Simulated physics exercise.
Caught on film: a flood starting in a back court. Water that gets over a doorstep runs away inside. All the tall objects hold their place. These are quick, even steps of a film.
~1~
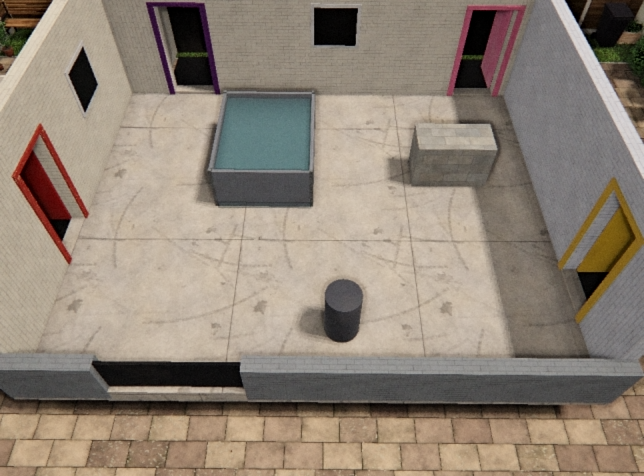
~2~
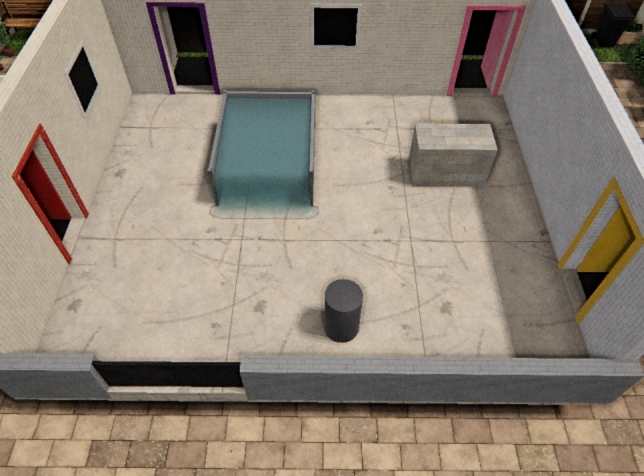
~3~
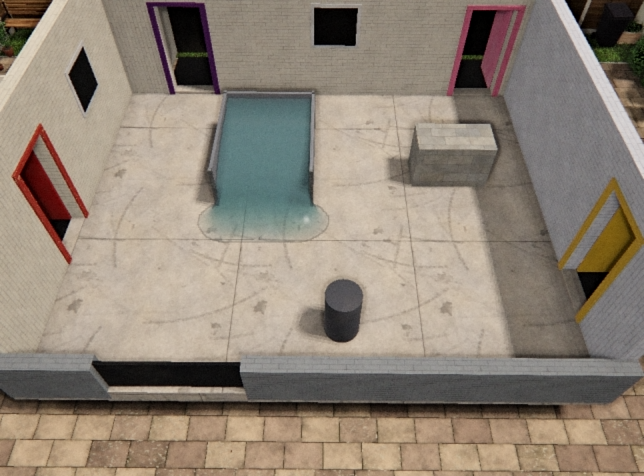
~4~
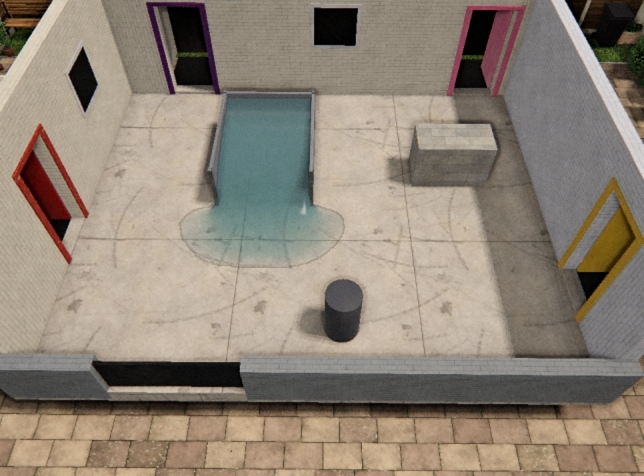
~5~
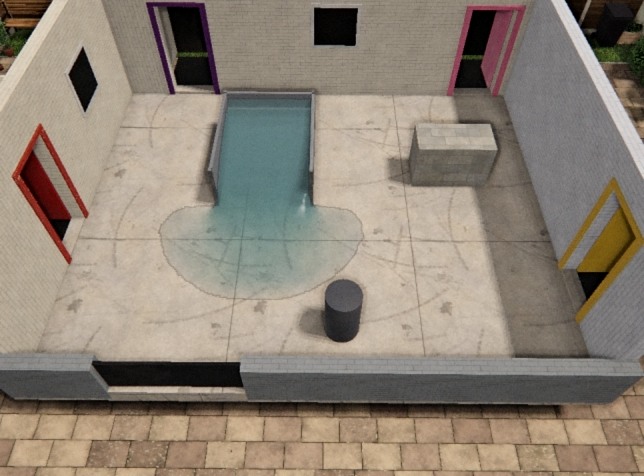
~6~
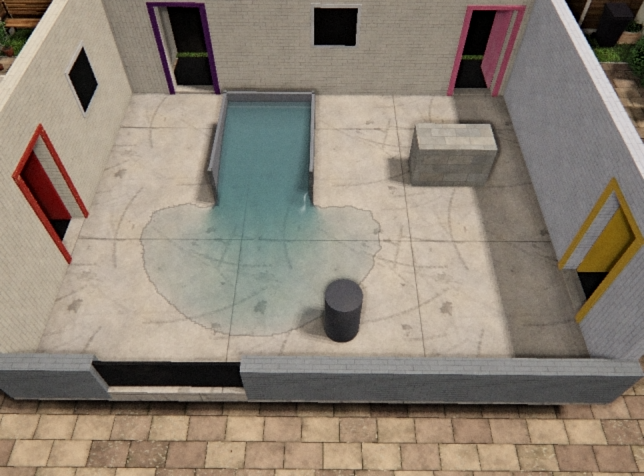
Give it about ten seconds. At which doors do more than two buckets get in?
The red door floods; the pink door floods; the yellow door floods; the purple door floods.
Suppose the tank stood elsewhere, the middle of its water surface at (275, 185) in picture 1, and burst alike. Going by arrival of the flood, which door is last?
Last comes the pink one.
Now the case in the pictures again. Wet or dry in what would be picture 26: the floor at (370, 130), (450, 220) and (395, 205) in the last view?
In turn: Dry, dry, not flooded.
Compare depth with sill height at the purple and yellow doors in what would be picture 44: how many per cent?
Roughly 260 per cent, then 230 per cent.
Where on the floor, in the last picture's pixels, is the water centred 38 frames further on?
I would point to (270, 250).
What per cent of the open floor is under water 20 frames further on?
Close to 45 %.
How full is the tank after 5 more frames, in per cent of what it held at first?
I make it 50 per cent.
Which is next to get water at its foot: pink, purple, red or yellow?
I say the red-painted one.
A moment on, water covers 30 % of the floor; the red door not reached, the pink door not reached, the yellow door not reached, the purple door not reached.
Next, water covers 35 % of the floor; the red door wet at the sill, nothing in, the pink door not reached, the yellow door not reached, the purple door not reached.
Then, water covers 45 % of the floor; the red door under two buckets in, the pink door not reached, the yellow door wet at the sill, nothing in, the purple door not reached.
Later, water covers 75 % of the floor; the red door over two buckets in, the pink door not reached, the yellow door over two buckets in, the purple door under two buckets in.
In the end, water covers 95 % of the floor; the red door over two buckets in, the pink door over two buckets in, the yellow door far over two buckets in, the purple door far over two buckets in.
